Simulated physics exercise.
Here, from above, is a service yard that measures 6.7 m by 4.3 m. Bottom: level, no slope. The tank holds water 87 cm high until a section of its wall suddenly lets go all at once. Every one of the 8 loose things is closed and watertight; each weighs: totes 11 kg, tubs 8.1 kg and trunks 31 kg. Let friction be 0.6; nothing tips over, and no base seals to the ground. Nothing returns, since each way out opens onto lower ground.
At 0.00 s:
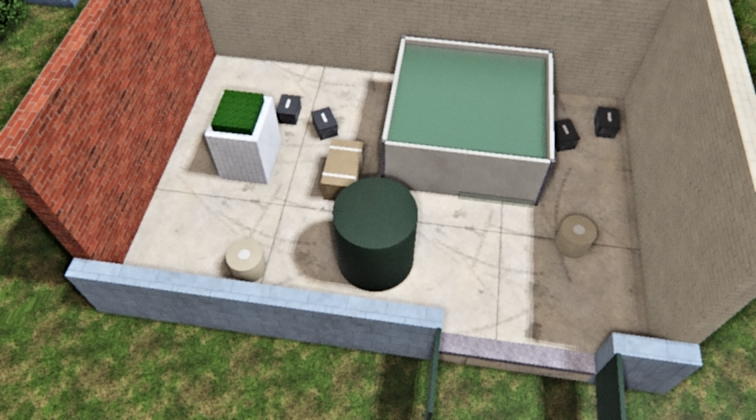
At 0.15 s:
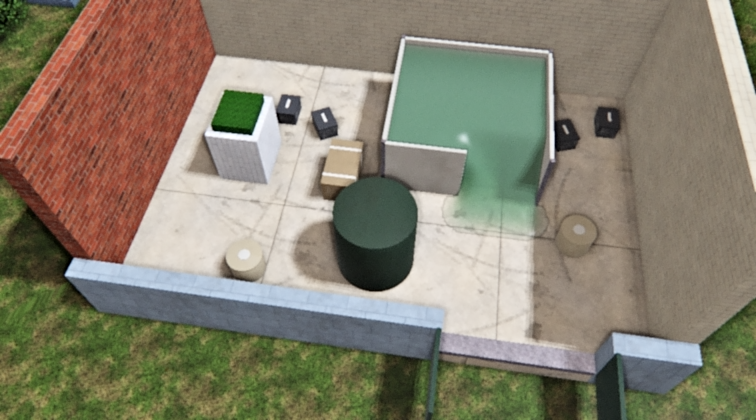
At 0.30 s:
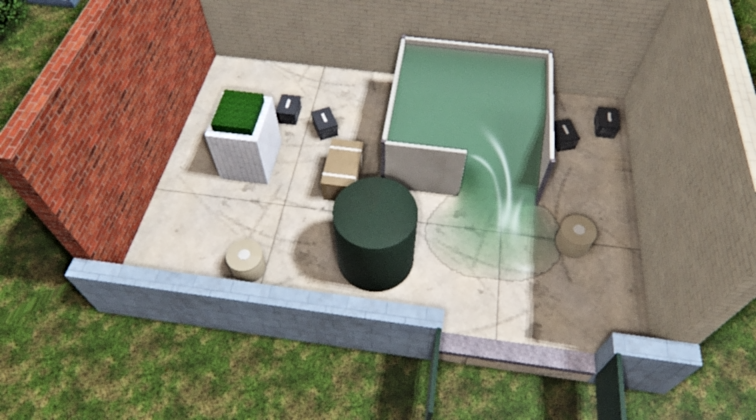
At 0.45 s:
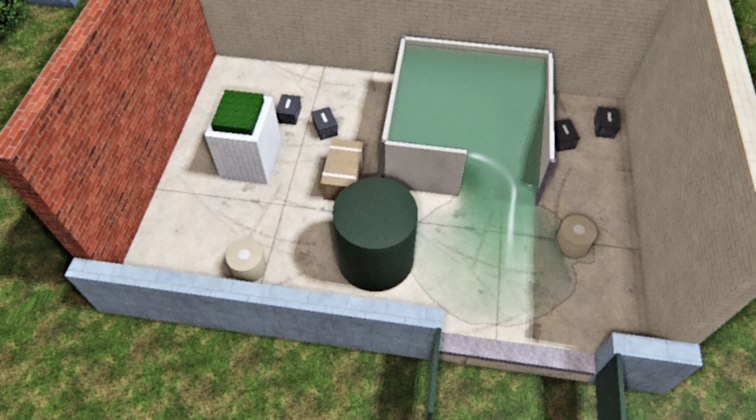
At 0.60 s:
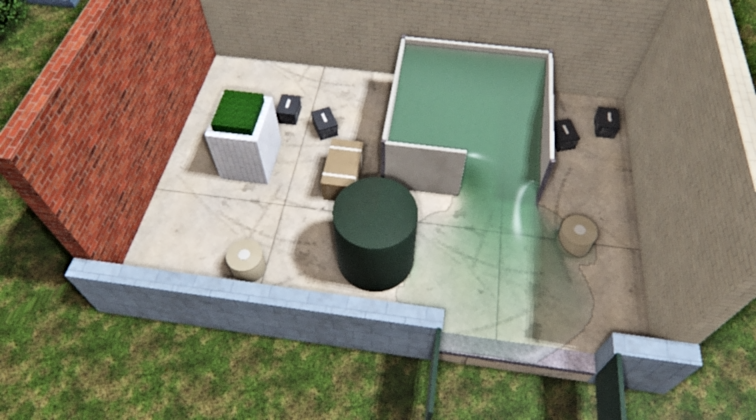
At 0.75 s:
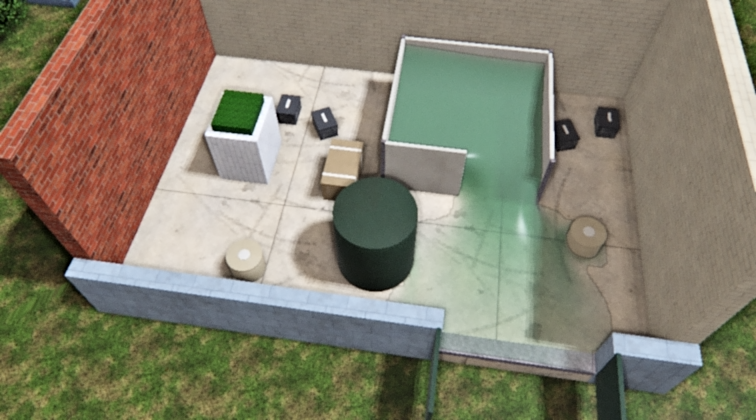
In a walled yard, the front of a raised green pool opened on its right side and water poured out, spreading across the paving to the front gap and nudging a round tan tub slightly right.
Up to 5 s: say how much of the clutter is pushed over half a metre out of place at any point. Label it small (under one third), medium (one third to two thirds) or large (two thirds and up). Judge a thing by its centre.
Small.
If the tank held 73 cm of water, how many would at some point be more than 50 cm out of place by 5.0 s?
So the tally would be 2.
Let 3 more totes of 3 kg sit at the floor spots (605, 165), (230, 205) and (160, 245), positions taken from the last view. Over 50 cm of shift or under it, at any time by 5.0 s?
Result, one by one: Exceeded, exceeded and exceeded.
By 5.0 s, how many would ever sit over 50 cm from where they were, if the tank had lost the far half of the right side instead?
Result: 3.
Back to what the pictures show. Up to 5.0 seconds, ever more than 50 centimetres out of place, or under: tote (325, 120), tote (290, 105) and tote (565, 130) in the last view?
First falling below it, second falling below it, third falling below it.
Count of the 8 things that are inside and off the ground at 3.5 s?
At that moment it comes to 0.
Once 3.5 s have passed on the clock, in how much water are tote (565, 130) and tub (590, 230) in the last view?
About 3 and 3 cm.
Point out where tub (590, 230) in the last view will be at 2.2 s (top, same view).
Roughly at (631, 233).
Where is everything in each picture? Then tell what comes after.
In the first picture, a tub at (579, 230), on the bottom; a tote is out of sight; water covers 4.2 m2; 0 of 8 have shifted.
In the second picture, a tub at (579, 230), on the bottom; a tote is out of sight; water covers 4.9 m2; 0 of 8 have shifted.
In the third picture, a tub at (579, 230), on the bottom; a tote is out of sight; water covers 6.0 m2; 0 of 8 have shifted.
In the fourth picture, a tub at (579, 230) rests on the ground; a tote is out of sight; 7.4 m2 under water; 0 of 8 have shifted.
In the fifth picture, a tub at (580, 230), on the bottom; a tote is out of sight; water covers 8.7 m2; 0 of 8 have shifted.
In the sixth picture, a tub at (589, 232) rests on the ground, 12 cm from its start; a tote is out of sight; water covers 9.2 m2; 1 of 8 have shifted.
After 1.1 s 1 of 8 are over 50 cm from their spots; 0 afloat.
After 2.2 s 1 of 8 are over 50 cm from their spots; 0 afloat.
After 3.5 s 2 of 8 are over 50 cm from their spots; 0 afloat.
After 5.0 s 2 of 8 are over 50 cm from their spots, and 2 have been at some point; 1 afloat.
